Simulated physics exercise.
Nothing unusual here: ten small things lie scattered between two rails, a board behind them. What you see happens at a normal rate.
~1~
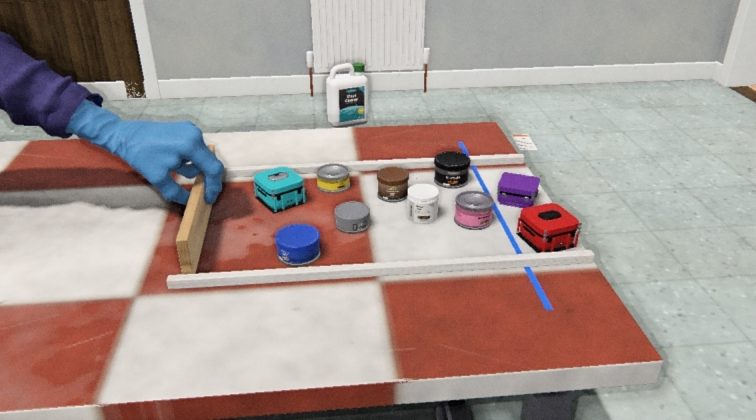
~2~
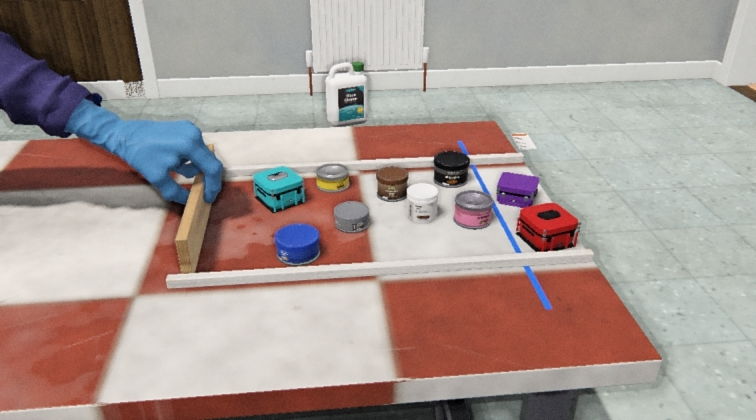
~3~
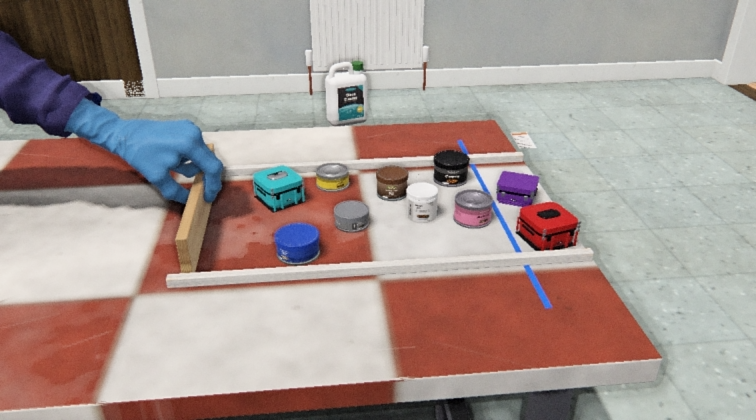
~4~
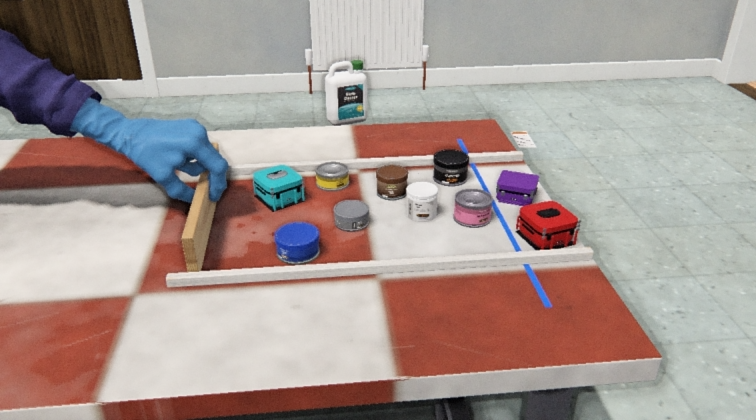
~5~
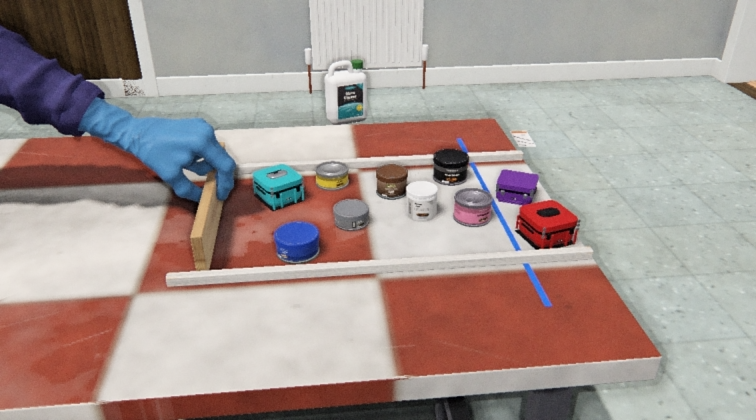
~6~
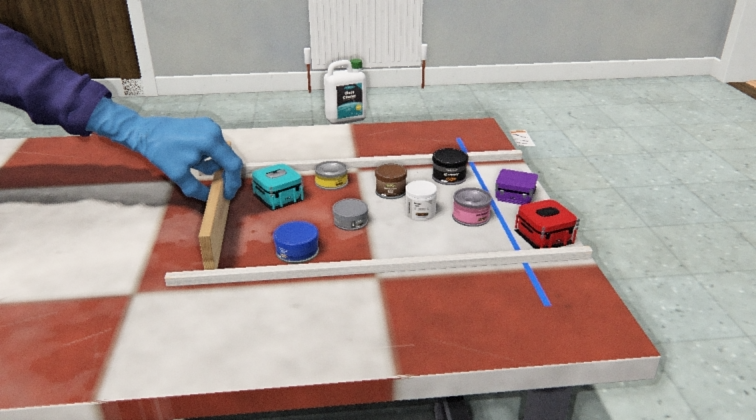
A blue-gloved hand in a purple sleeve holds a wooden board upright at the left of a red-and-white checked table, seen from above at an angle in a tiled room. Between two white rails sit turquoise, purple and red cases among blue, yellow, grey, brown, white, black and pink pots, with blue tape at right. The board slides slightly right; the pots and cases barely shift.
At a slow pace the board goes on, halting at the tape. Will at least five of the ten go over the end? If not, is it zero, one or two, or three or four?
No, one or two go over.
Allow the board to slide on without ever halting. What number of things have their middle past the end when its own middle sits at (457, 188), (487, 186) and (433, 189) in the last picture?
Respectively, 0, 1 and 0.
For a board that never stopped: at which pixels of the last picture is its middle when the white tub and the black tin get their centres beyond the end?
I'd put it close to (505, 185), and close to (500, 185) for the other one.
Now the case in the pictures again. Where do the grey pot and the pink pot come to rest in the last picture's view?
Grey pot at (513, 203), pink pot at (548, 210).
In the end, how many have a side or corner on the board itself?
The number is 4.
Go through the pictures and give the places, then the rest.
In the first frame, red case (548, 228); purple case (518, 191); pink pot (474, 210); board (201, 204); tape (495, 207).
In the second frame, purple case (517, 191); board (200, 204).
In the third frame, pink pot (473, 209); turquoise case (279, 187).
In the fourth frame, red case (547, 226); grey pot (352, 216).
In the fifth frame, purple case (517, 188); blue pot (297, 243).
In the sixth frame, red case (546, 225); purple case (516, 188); pink pot (472, 207); board (219, 200); tape (493, 204).
Soon after, none off yet; red case at rest near (546, 225); purple case at rest near (516, 188); pink pot at rest near (472, 207).
After that, none off yet; red case at rest near (550, 227); purple case displaced a little near (533, 189); pink pot displaced about its own width near (513, 213).
In the end, the number that fall off is one or two; gone, purple case.
